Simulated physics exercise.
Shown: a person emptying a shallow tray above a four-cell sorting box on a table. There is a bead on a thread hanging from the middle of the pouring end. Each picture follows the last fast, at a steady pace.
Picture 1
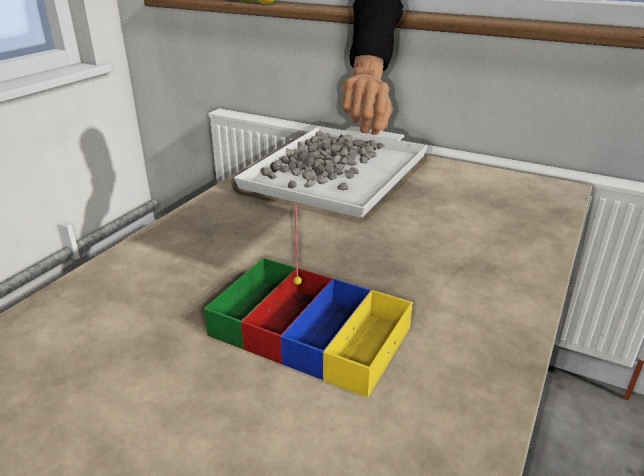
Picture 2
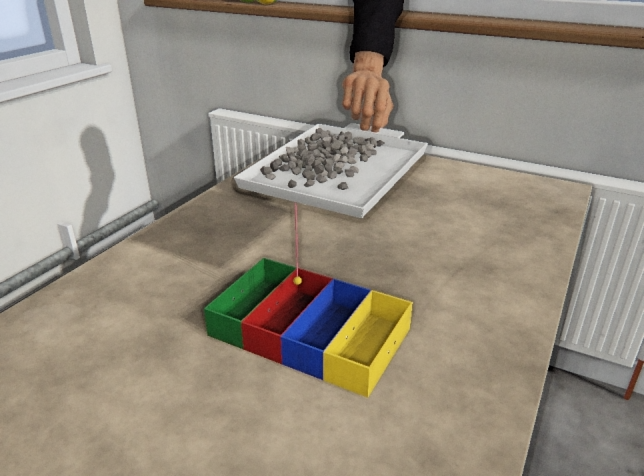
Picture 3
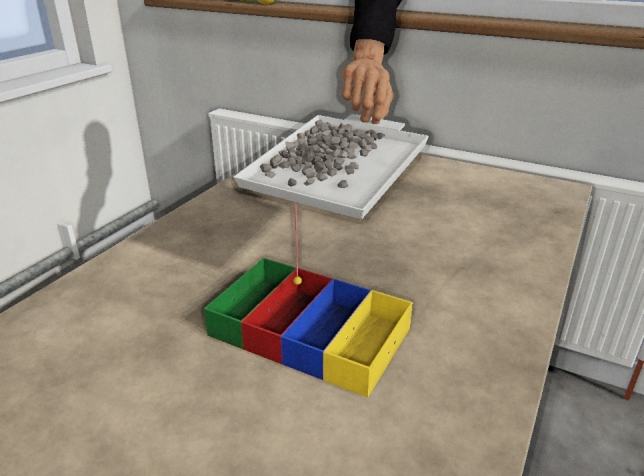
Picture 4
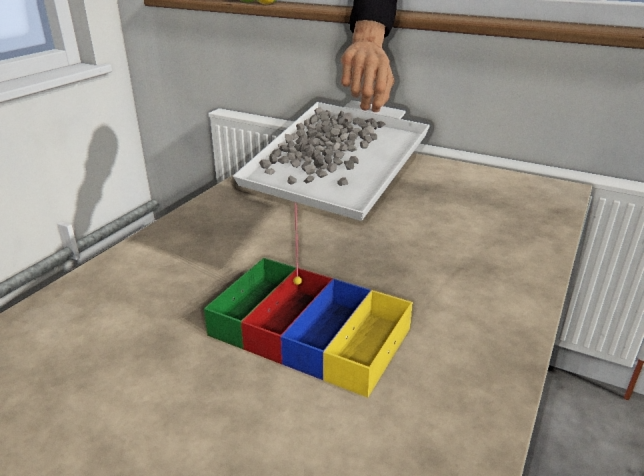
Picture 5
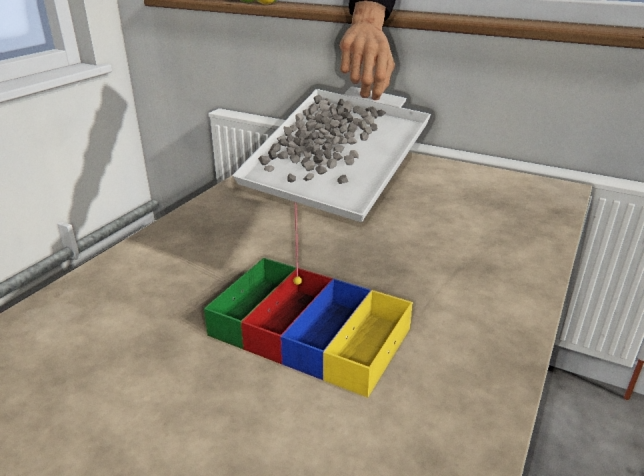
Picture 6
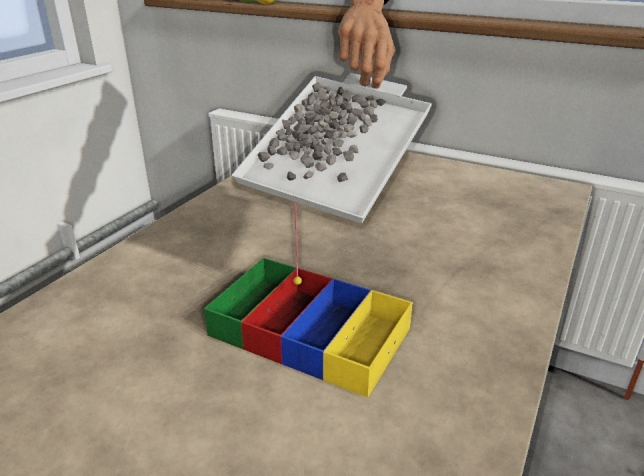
A hand gripped the far end of a shallow white tray of gray gravel and steadily raised it, tilting the tray toward its lower right corner, above a green, red, blue and yellow box.
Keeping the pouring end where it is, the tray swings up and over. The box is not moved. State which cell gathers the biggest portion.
It is the blue cell.
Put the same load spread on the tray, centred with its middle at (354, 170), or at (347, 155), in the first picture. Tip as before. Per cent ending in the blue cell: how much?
It would be about 40 per cent for the first and about 40 per cent for the second.
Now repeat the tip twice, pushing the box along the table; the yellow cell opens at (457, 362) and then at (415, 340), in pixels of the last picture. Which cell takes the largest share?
So the first one goes to the cell in green and the second to red.
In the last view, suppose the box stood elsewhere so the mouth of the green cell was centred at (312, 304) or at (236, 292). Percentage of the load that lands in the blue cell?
First placement: 0 per cent; second placement: 40 per cent.
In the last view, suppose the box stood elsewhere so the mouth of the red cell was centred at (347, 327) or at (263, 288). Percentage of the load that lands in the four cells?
First case: Some 80 %; second case: Some 80 %.
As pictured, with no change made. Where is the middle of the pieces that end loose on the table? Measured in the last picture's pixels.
Look around (225, 413) in the last picture.
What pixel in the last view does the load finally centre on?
Once nothing moves, the middle sits near (312, 348).
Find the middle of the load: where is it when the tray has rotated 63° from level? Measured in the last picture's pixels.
Near (308, 193).
Shortly afterwards, tray tipped steeply; the bulk on the tray; near a quarter falling or outside the box.
Next, tray tipped past a quarter turn; near a quarter on the tray; near a quarter in the blue cell; a little in the yellow cell; a little in the red cell; only a few in the green cell; near a quarter falling or outside the box.
Some moments later, tray tipped past a quarter turn; near a third in the blue cell; near a quarter in the red cell; near a quarter in the yellow cell; a little in the green cell; a little falling or outside the box.
In the end, tray tipped past a quarter turn; near a third in the blue cell; near a quarter in the red cell; near a quarter in the yellow cell; a little in the green cell; a little outside the box.
